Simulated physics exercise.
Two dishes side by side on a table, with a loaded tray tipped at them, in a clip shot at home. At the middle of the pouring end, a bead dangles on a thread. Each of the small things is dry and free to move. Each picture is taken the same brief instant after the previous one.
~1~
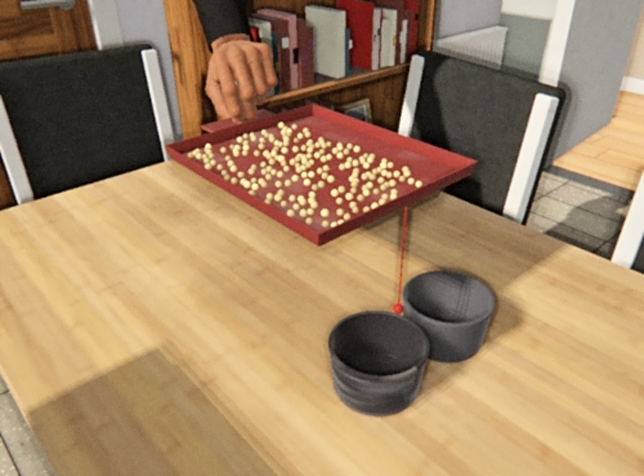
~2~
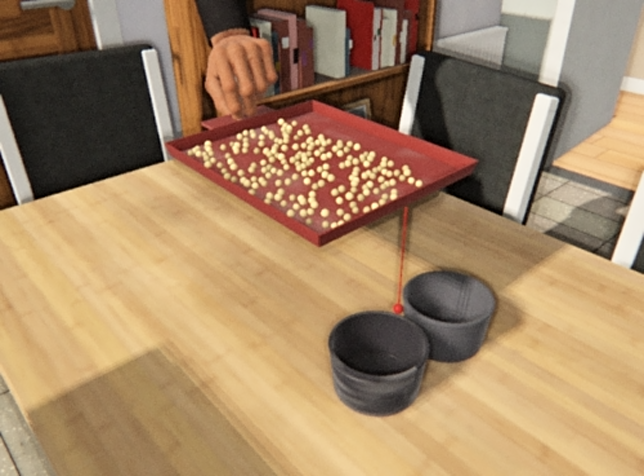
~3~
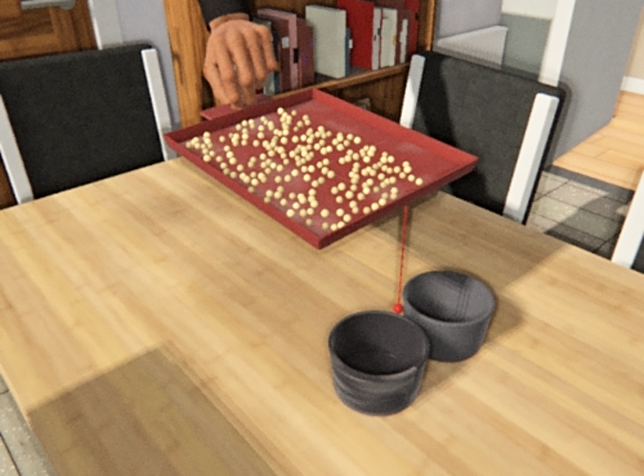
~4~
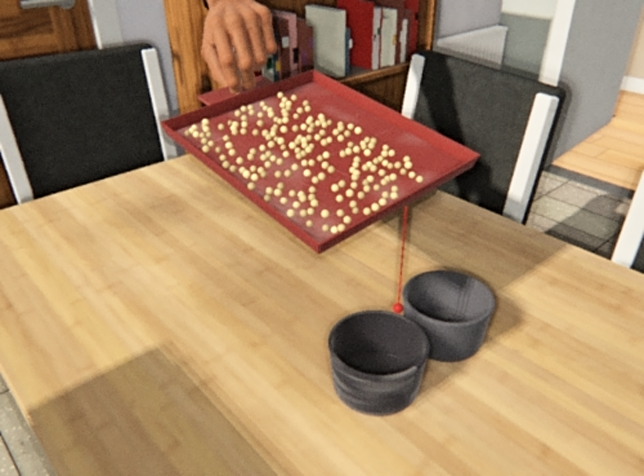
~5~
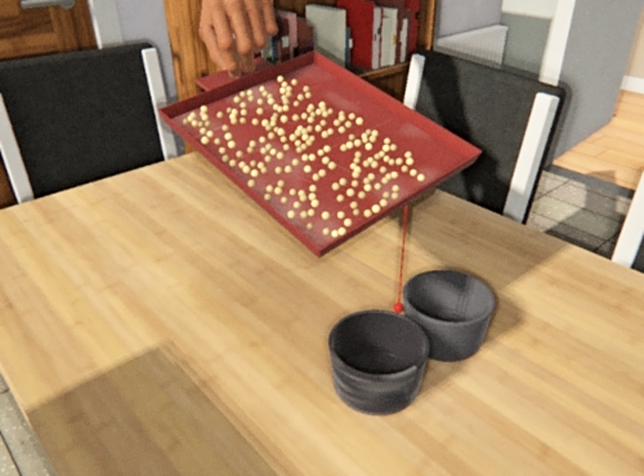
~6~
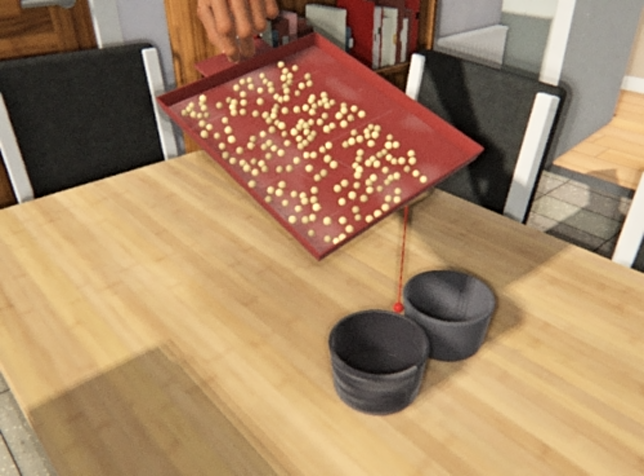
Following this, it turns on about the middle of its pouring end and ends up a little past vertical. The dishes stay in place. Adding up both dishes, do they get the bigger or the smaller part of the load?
They get the smaller part.
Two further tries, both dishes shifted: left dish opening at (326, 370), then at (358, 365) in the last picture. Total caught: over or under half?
Result, first setup: A majority share; second setup: A majority share.
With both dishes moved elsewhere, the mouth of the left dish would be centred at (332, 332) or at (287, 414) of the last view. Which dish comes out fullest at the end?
The first time it's the left member, the second time the right member.
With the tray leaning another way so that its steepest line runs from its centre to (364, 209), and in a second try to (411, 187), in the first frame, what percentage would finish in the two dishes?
So it's 40 percent with the first slope and 70 percent with the other.
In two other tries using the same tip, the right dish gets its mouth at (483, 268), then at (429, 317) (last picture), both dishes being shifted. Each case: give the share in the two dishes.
I'd say about 0 percent, followed by about 80 percent.
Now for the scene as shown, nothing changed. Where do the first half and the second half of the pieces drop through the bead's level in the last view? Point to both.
The leading part at (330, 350), the rest of it at (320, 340).
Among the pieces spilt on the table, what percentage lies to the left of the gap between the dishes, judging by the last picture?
It comes to 90 per cent or so.
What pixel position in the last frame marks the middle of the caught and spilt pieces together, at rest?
The centre ends up roughly at (316, 419).
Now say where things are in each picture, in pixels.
Corners of the pouring end (319, 231) and (472, 161), level; middle of the load (304, 168), soya beans; left dish (413, 385); right dish (482, 334); bead on its thread (398, 309), in the first frame.
Corners of the pouring end (319, 232) and (473, 160), level; middle of the load (304, 166), in the second frame.
Corners of the pouring end (319, 235) and (473, 158), tipped barely, lowest at the left corner; middle of the load (303, 161), in the third frame.
Corners of the pouring end (320, 240) and (475, 154), tipped a little, lowest at the left corner; middle of the load (303, 154), in the fourth frame.
Corners of the pouring end (320, 245) and (476, 151), tipped clearly, lowest at the left corner; middle of the load (309, 143), in the fifth frame.
Corners of the pouring end (320, 250) and (478, 148), tipped clearly, lowest at the left corner; middle of the load (311, 138), roughly half on the move; left dish (414, 384); right dish (482, 333), in the sixth frame.
Just after the last frame, tray tipped steeply; the larger part on the tray; just a few outside both; roughly a quarter in the air.
A moment on, tray tipped past a quarter turn; about a tenth on the tray; about a tenth in the left dish; roughly half outside both; roughly a quarter in the air.
Further on, tray tipped past a quarter turn; about a tenth in the left dish; the larger part outside both.
When it is over, tray tipped past a quarter turn; about a tenth in the left dish; not one in the right dish; the larger part outside both.
